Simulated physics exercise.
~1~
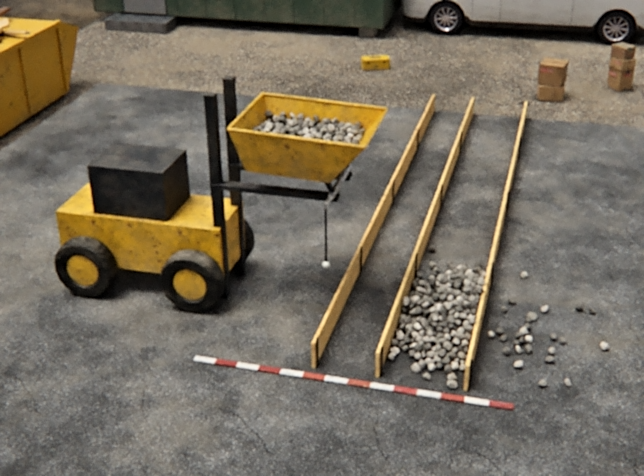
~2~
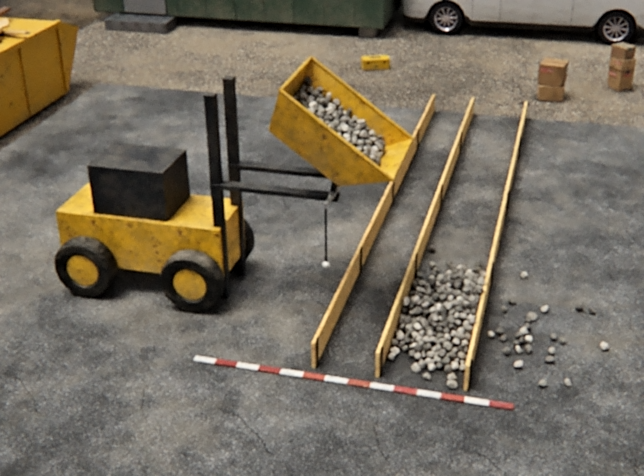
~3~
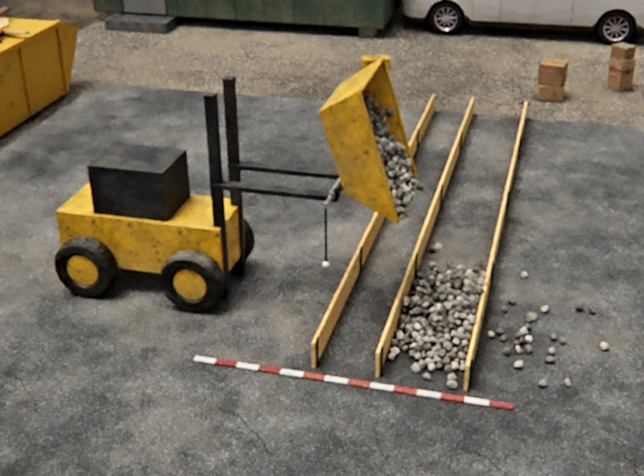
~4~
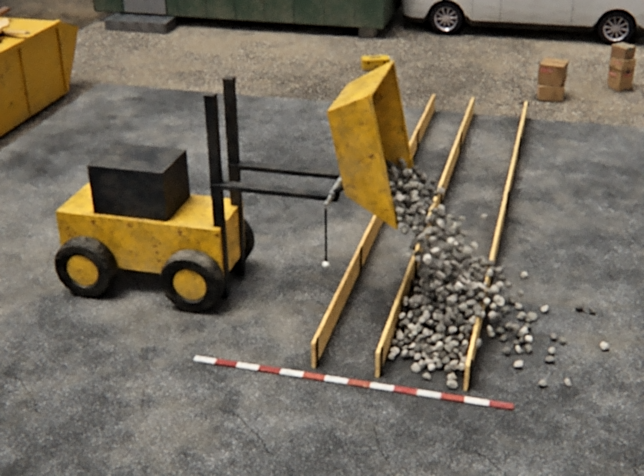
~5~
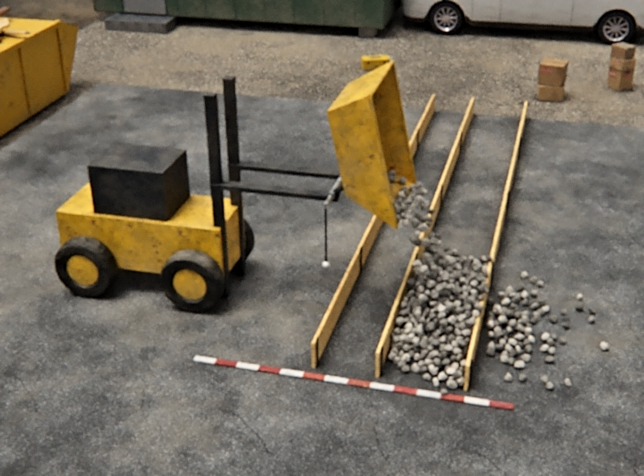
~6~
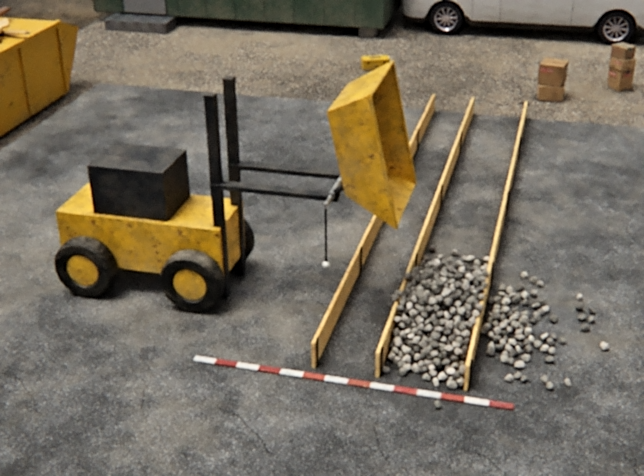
A yellow toy-like forklift with black wheels stands at the left of a dark grey yard, seen from above, holding a yellow skip of grey stones. To its right, three wooden planks form two bays, the far one already holding a stone pile, with a few strays beyond. A red-and-white staff lies in front; a white van and yellow container sit behind. The skip tips rightward, gently then steeply, and its stones slide out over the middle plank. They swell the pile, some spilling past the last plank, until the emptied skip hangs still, steeply tilted.
